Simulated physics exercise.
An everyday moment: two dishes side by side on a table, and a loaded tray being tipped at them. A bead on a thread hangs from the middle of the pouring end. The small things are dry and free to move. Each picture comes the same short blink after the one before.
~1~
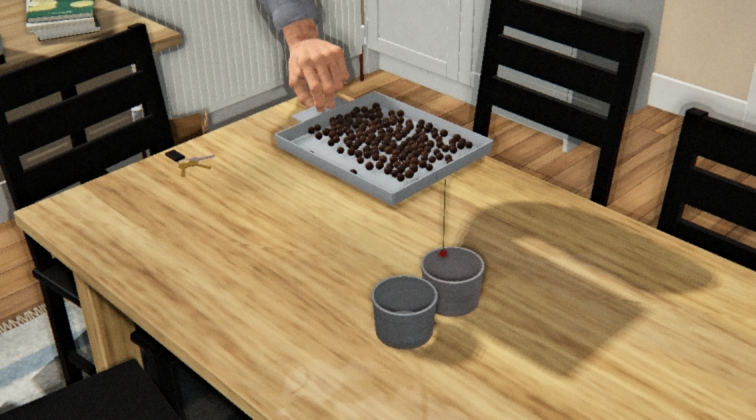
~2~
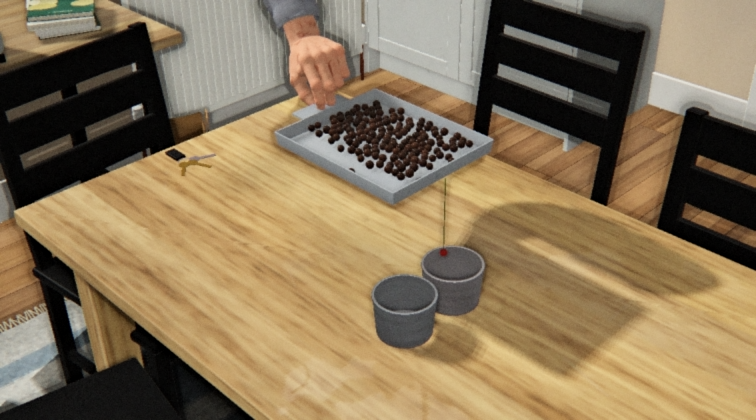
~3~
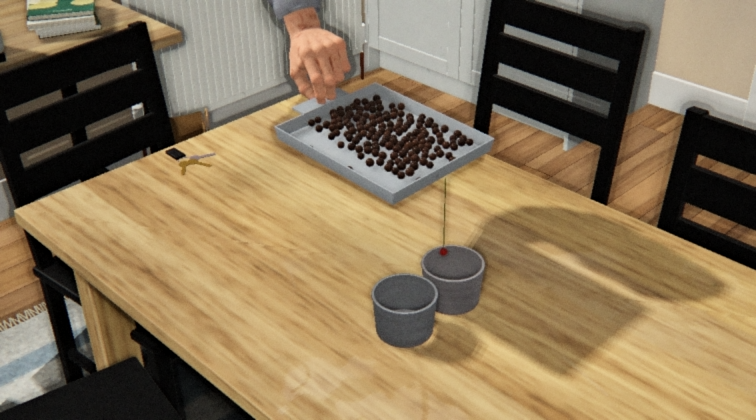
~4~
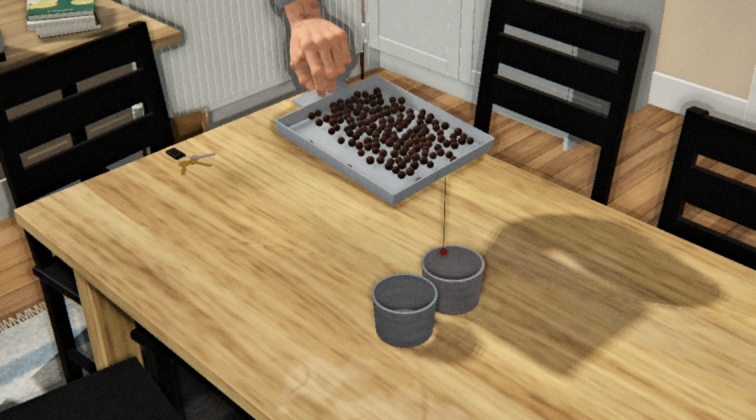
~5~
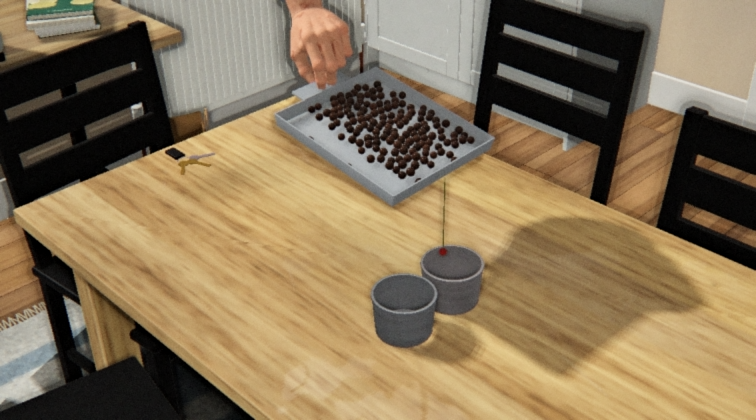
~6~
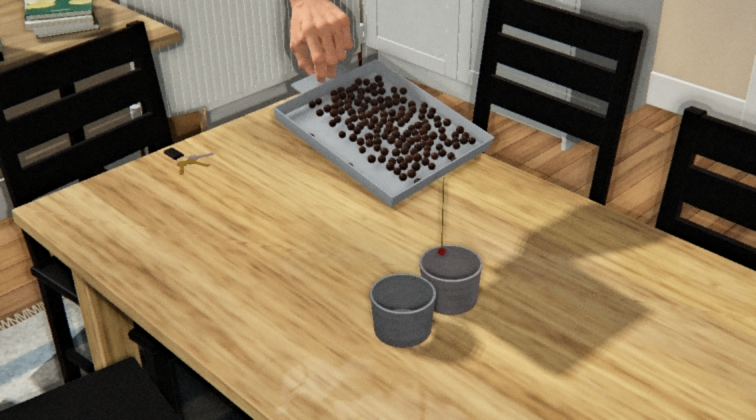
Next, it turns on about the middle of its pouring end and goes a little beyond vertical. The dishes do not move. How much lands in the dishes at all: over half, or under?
The two hold less than half of the load.
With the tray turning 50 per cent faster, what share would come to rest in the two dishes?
It comes to 40 per cent or so.
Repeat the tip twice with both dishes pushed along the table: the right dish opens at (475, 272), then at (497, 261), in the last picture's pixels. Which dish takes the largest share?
First the dish on the left, then left.
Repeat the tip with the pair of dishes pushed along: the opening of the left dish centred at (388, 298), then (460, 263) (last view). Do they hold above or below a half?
One: Less than half. Two: Under half.
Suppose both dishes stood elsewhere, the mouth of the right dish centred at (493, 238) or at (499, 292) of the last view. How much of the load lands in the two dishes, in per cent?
Near 0 % and 20 %.
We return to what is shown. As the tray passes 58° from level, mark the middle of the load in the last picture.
Roughly at (423, 146).
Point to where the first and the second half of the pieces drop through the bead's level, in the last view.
The first part at (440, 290); the rest at (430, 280).
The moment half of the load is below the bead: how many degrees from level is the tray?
At some 95 degrees.
Soon, tray tipped steeply; all on the tray.
A while on, tray tipped right over; about a quarter on the tray; a small part in the left dish; about a third outside both; about a quarter in the air.
Towards the end, tray tipped past a quarter turn; about a third in the left dish; a stray few in the right dish; about two thirds outside both.
Finally, tray tipped past a quarter turn; about a third in the left dish; a stray few in the right dish; about two thirds outside both.
